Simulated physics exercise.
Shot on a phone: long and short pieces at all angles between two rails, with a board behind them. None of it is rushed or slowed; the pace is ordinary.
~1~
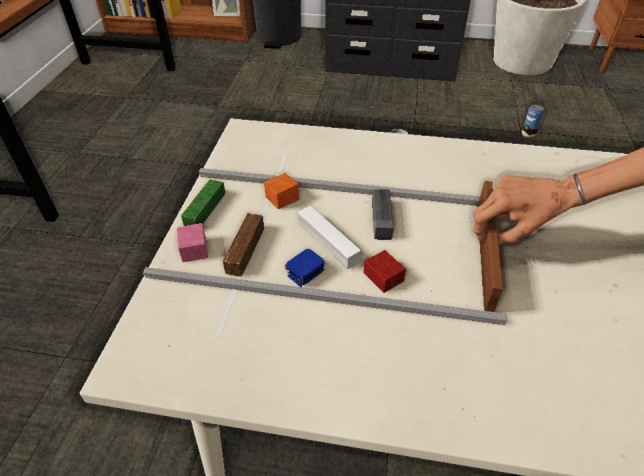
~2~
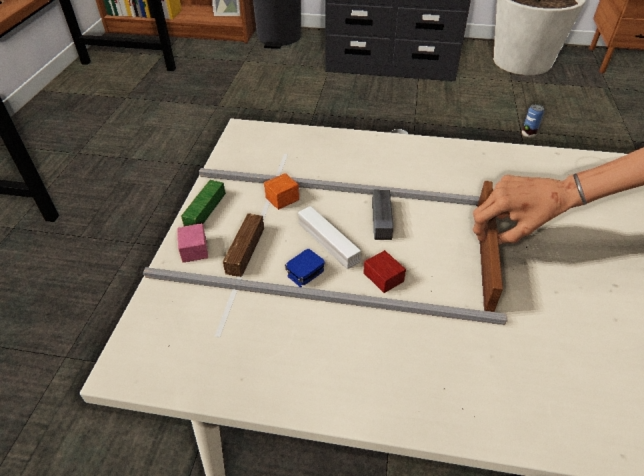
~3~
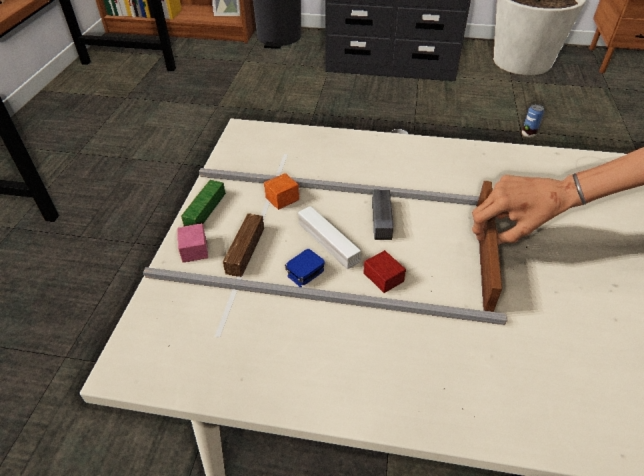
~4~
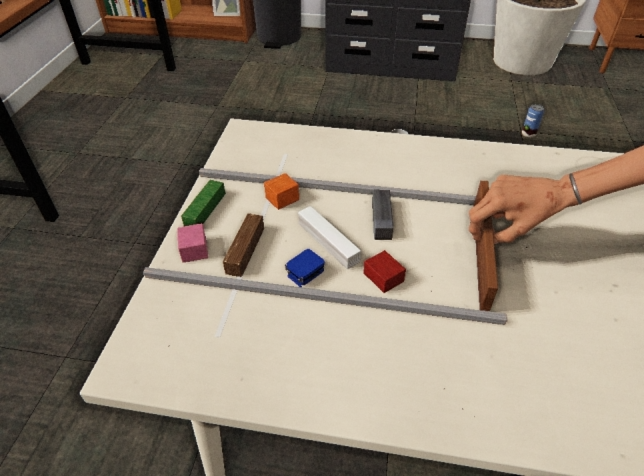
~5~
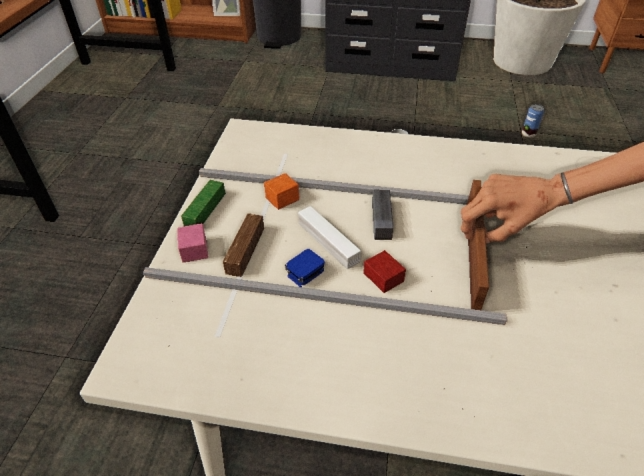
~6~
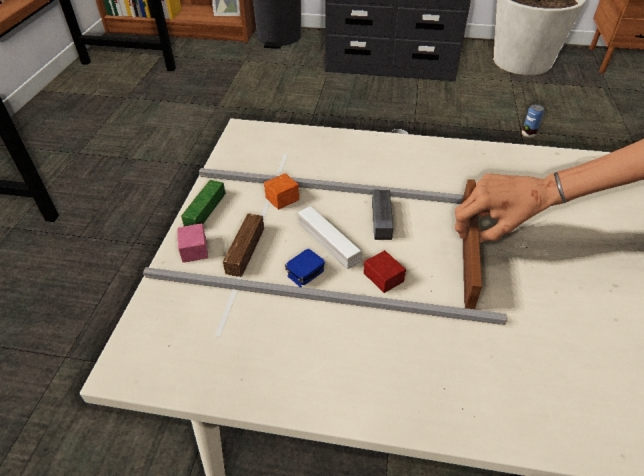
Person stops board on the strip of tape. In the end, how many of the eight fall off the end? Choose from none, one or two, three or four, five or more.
Final count: None.
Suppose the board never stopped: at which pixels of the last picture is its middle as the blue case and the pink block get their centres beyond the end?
(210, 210) and (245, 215), roughly.
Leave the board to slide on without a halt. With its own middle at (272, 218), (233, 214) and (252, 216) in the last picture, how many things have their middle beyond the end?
0; 1; 0.
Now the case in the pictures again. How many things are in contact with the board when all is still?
It is in contact with 2.
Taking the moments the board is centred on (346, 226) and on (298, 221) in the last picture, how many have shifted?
First 4 and then 6.
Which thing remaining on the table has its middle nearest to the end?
It's the pink block.
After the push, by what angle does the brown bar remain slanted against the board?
I'd put it at about 20°.
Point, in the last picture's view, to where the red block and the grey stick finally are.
(231, 258) and (258, 200), roughly.
A little later, none off yet; green bar at rest near (204, 204); pink block at rest near (193, 243); brown bar at rest near (245, 244).
When it is over, the number that fall off is zero.
